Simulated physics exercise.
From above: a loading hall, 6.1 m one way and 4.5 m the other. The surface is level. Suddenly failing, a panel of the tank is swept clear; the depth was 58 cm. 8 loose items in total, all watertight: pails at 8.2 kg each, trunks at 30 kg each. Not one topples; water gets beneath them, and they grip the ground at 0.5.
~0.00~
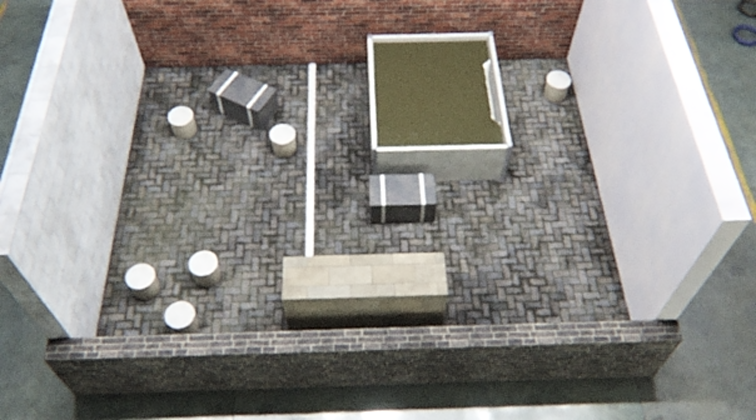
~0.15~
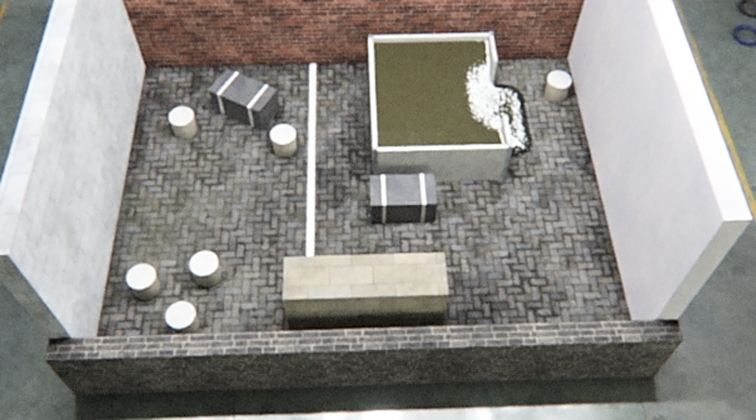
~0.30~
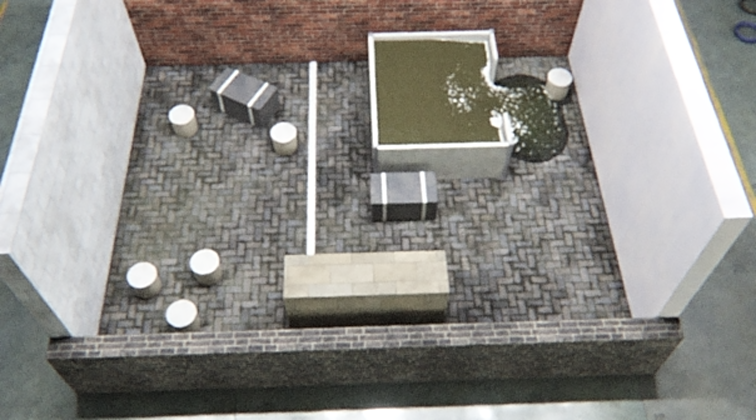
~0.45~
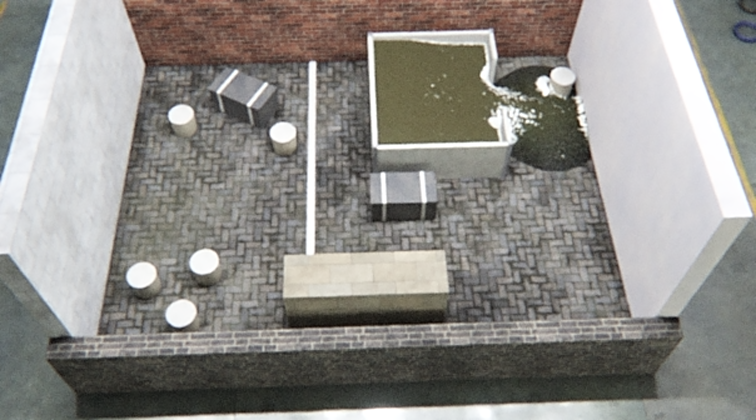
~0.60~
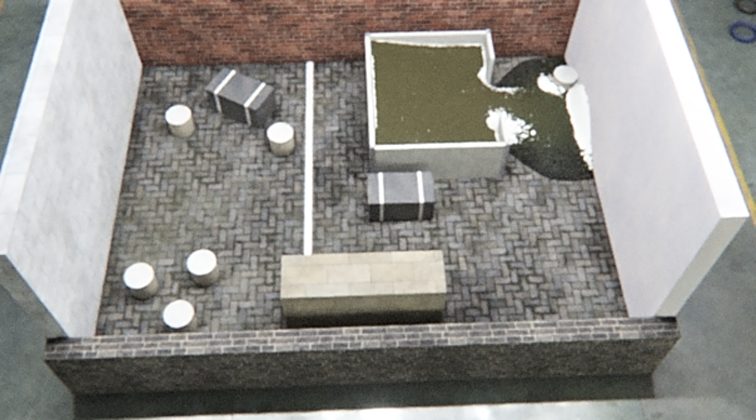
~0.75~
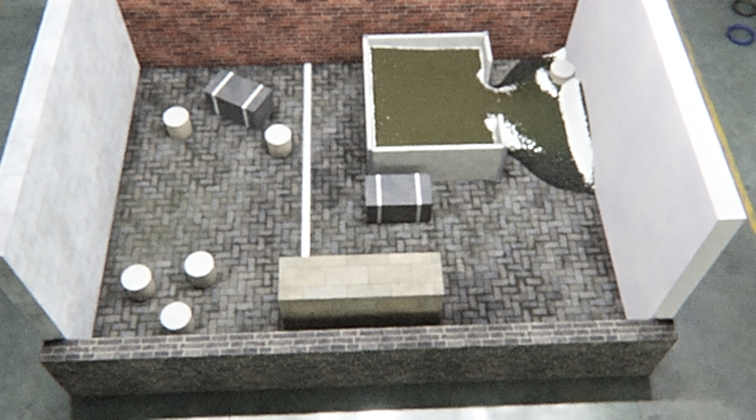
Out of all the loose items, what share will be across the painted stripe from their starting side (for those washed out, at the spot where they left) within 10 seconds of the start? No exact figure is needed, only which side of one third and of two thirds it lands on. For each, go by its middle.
Low share.
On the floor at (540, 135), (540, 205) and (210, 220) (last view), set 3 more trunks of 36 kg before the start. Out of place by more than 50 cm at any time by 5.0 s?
Result, in sequence: Exceeded, exceeded, not exceeded.
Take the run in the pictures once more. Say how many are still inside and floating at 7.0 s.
At that moment 1.
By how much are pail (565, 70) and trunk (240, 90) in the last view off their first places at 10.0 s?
That comes to 80 cm for the first and 0 cm for the second.
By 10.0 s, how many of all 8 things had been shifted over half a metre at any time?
Answer: 2.
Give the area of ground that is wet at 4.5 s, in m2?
17 m2.
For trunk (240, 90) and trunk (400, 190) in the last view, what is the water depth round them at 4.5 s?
I'd estimate 2 cm for the first and 4 cm for the second.
After 2.0 s 0 of 8 are over the mark; 1 afloat.
After 4.5 s 0 of 8 are over the mark; 1 afloat.
After 7.0 s 0 of 8 are over the mark; 1 afloat.
After 10.0 s 0 of 8 are over the mark; 0 afloat.
